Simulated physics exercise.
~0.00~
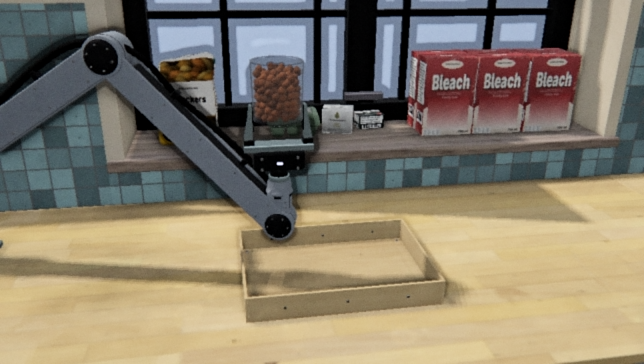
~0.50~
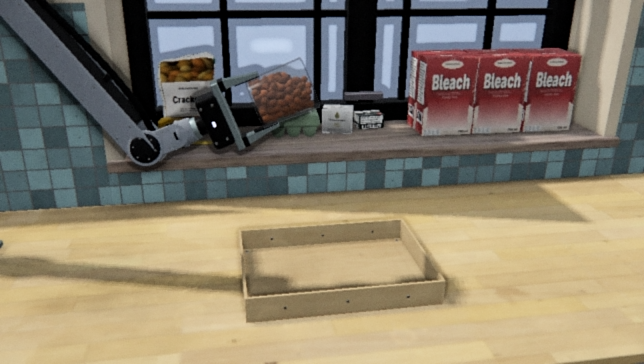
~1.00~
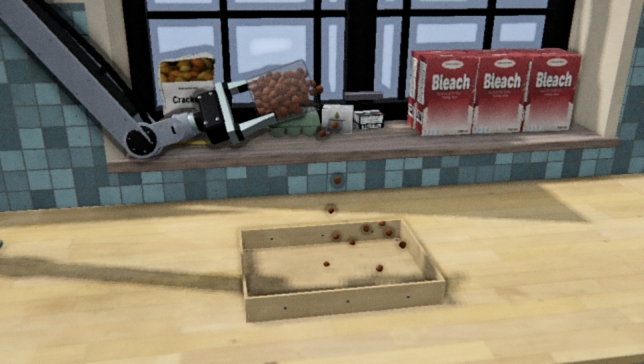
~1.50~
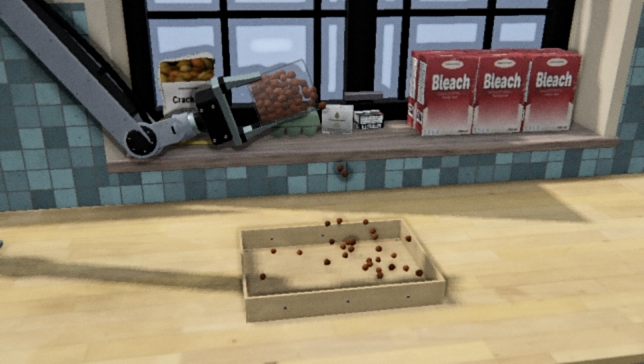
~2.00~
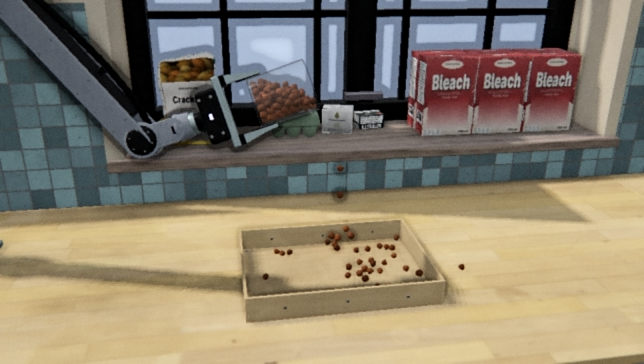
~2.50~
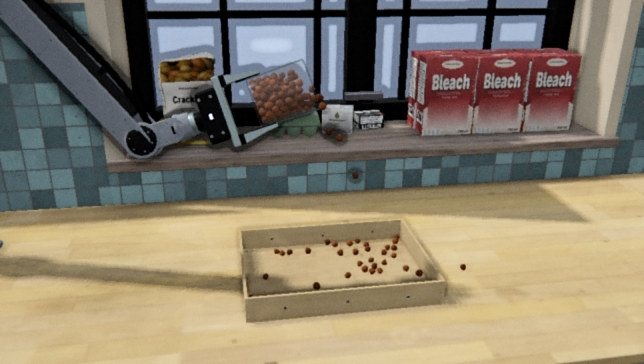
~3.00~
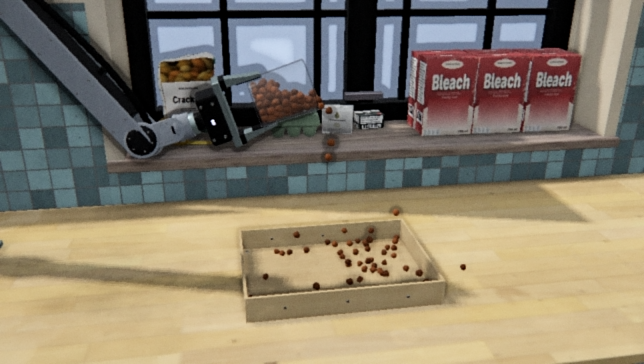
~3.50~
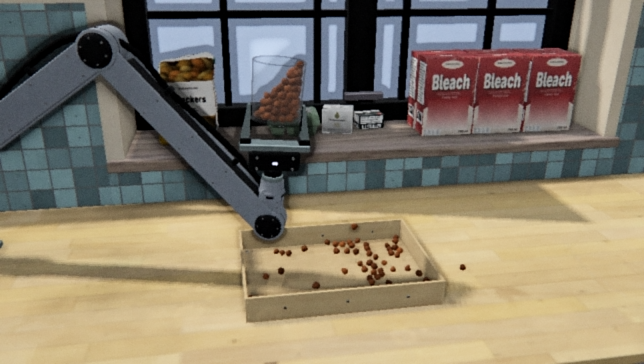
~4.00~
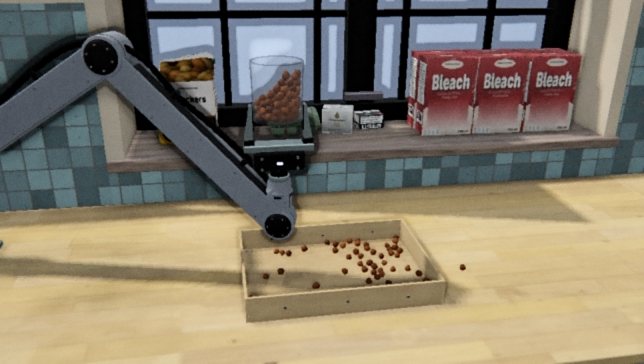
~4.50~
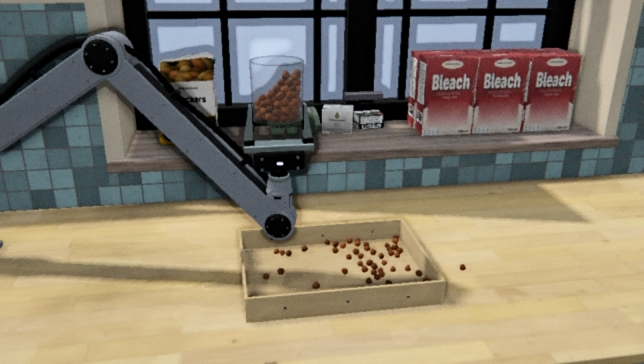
At a kitchen window, a robot arm tips a beaker, spilling some hazelnuts mostly into a tray, then rights it.
